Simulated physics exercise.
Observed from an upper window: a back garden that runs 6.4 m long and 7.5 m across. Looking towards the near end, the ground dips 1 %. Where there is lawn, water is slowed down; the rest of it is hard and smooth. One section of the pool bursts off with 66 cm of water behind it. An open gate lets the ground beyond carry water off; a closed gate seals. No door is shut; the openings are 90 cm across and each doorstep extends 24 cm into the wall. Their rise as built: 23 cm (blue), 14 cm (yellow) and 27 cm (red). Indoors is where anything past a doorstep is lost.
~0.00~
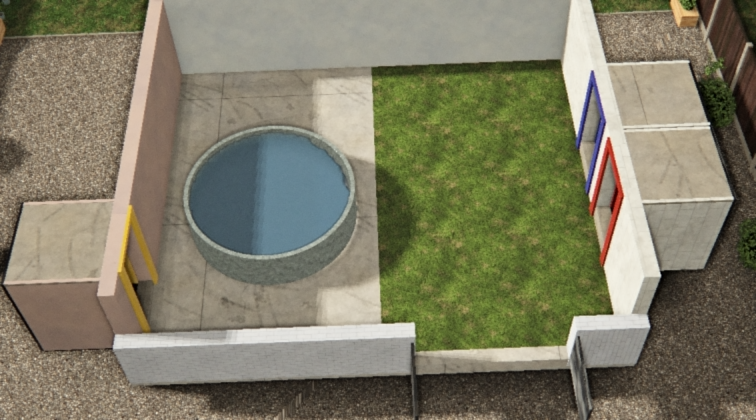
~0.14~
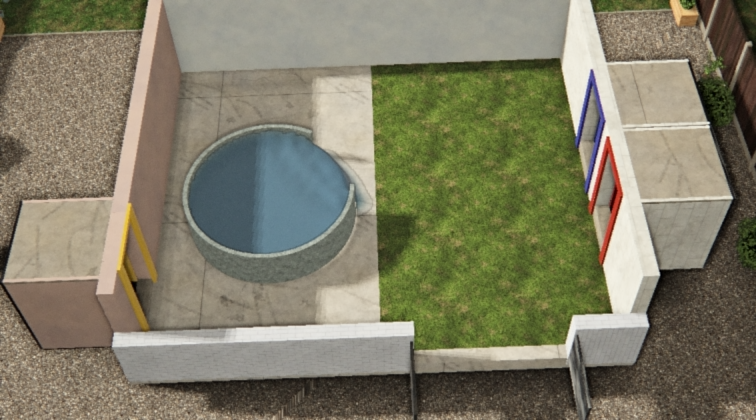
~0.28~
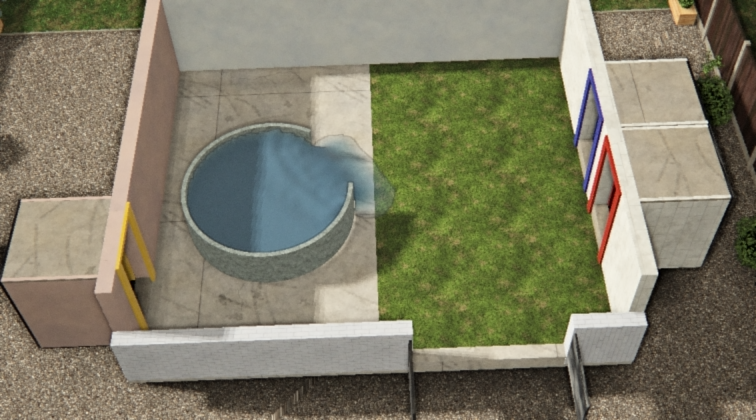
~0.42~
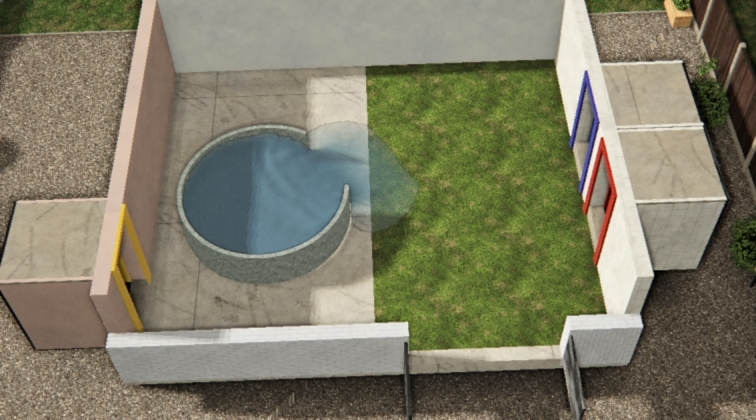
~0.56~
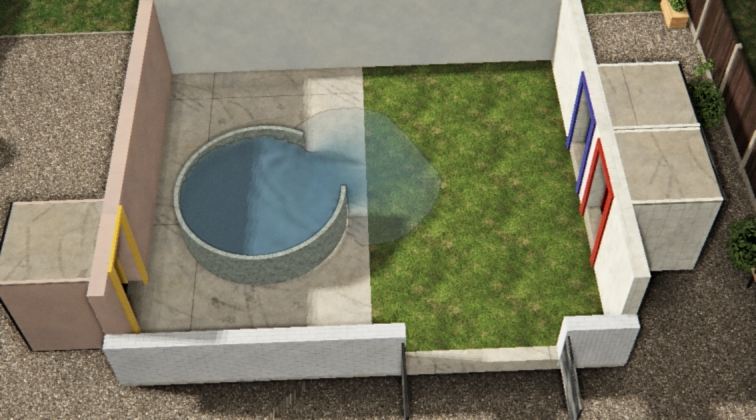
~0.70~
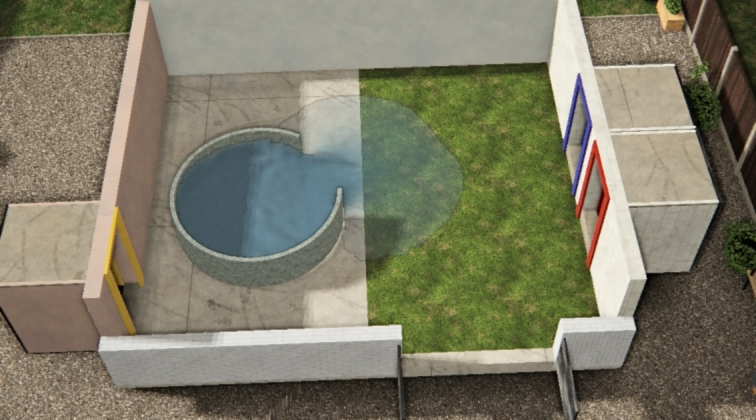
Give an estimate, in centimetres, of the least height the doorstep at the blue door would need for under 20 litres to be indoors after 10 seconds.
Some 13.5 cm above the ground.
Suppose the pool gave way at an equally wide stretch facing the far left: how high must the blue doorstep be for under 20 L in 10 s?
Then the minimum is about 7.5 cm.
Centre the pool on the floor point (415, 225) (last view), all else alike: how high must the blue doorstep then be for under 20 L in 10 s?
Minimum: Approx. 34 cm.
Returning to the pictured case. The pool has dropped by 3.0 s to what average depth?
Roughly 32 cm.
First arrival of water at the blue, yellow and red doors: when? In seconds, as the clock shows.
It reaches blue at 2.4 s, yellow at 9.0 s, and red at 3.0 s.
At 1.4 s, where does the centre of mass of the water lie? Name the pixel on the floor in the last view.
I'd say around (298, 200).
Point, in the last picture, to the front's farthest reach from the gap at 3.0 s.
I'd put the front's tip around (543, 65).
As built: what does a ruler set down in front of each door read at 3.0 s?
In cm: Blue 18, yellow 0, red 4.
After 1.4 s water covers 30 % of the floor, deepest (33 cm) near (335, 179); it has not reached the blue door.
After 3.0 s water covers 50 % of the floor, deepest (34 cm) near (544, 72); 18 cm at the blue door, 0 litres in over its 23 cm doorstep.
After 10.0 s water covers 95 % of the floor, deepest (13 cm) near (588, 346); 9 cm at the blue door, 0 litres in over its 23 cm doorstep.
At the blue door as built, the water arrived by 2.4 s and peaked near 19 cm at 2.8 s.
Run again over the same 10 s with other heights there, 29 litres in over 12.5 cm, 12 litres over 14.5 cm. The limit of 20 litres is kept from about 13.5 cm up.
